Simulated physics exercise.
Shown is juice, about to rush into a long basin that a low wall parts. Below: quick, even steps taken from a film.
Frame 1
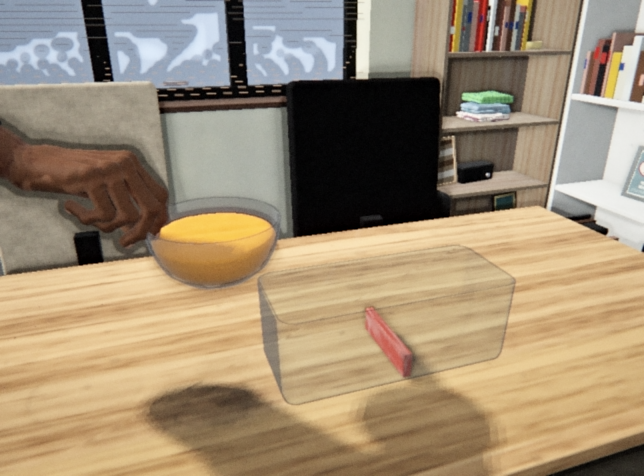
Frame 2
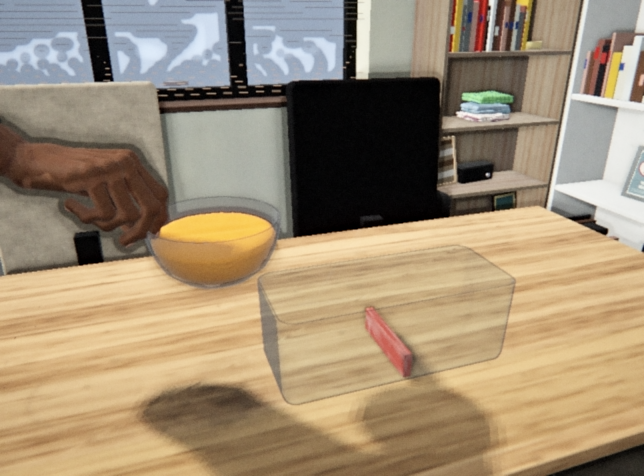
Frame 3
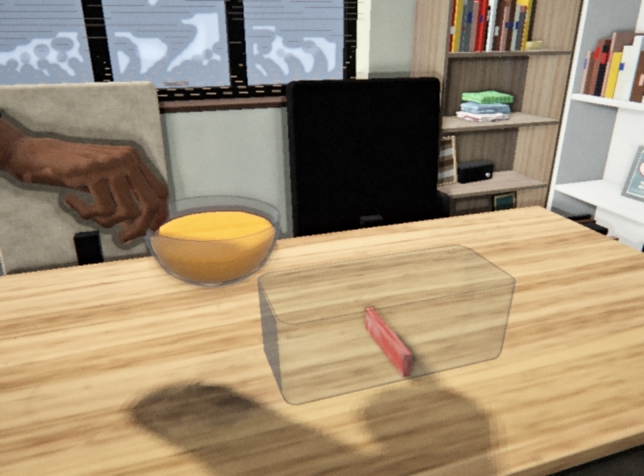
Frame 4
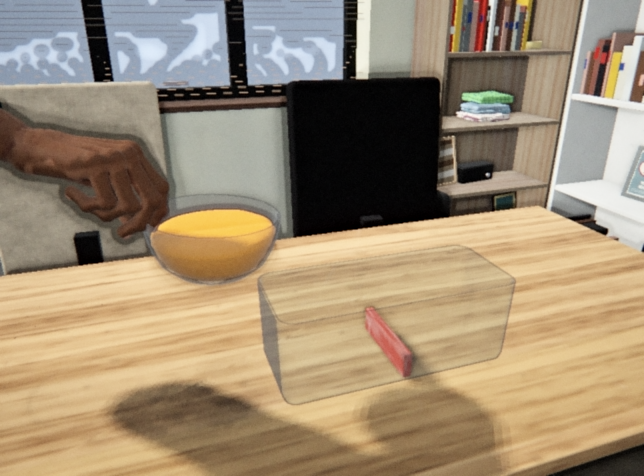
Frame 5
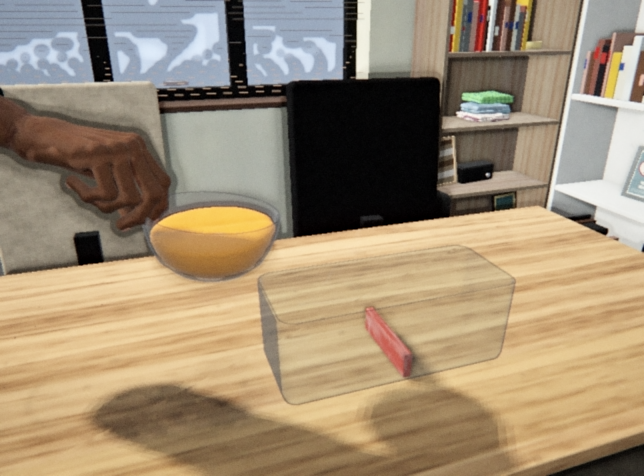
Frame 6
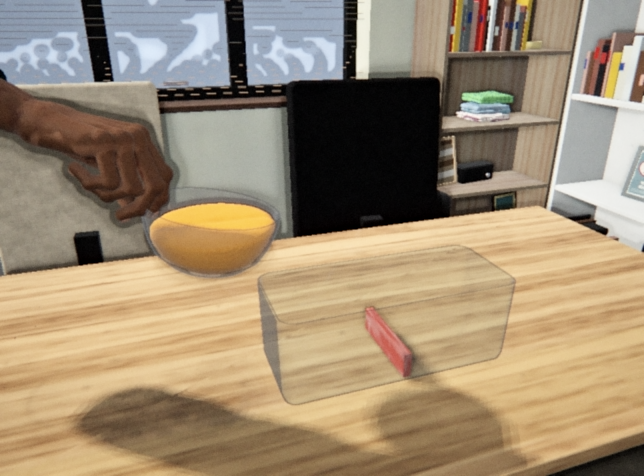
A brown hand reaches in from the left beside a clear glass bowl of orange juice, above a pale wooden table in a room with windows and bookshelves, seen from slightly above. A clear rectangular basin with a low red wall inside sits right of the bowl, before a black chair-like panel. The bowl tilts slightly rightward as the hand shifts and shadows slide left; the camera stays still.
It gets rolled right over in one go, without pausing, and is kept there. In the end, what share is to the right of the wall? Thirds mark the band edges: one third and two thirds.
I would say less than a third ends up on that side.
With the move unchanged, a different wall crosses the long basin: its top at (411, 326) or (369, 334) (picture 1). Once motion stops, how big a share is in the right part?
15 per cent first, then 30 per cent.
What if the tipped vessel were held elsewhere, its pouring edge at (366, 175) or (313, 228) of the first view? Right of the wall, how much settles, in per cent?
Near 90 % and 40 %.
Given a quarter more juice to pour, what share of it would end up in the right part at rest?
Estimated share: Around 15 %.
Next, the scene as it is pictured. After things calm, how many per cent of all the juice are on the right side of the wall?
10 % or thereabouts.
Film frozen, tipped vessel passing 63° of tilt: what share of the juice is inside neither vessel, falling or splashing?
Share: Approx. 35 %.
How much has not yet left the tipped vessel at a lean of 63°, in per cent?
Roughly 60 %.
A moment on, the tilt is 63° and 61 per cent is still to pour, 4 is left of the wall and 0 right of it.
Next, the tilt is 93° and 6 per cent is still to pour, 71 is left of the wall and 3 right of it.
Then the tilt is 96° and 0 per cent is still to pour, 92 is left of the wall and 7 right of it.
Later the tilt is 96° and 0 per cent is still to pour, 91 is left of the wall and 9 right of it.
Finally, 91 per cent lies left of the wall, 9 right of it and 1 outside.
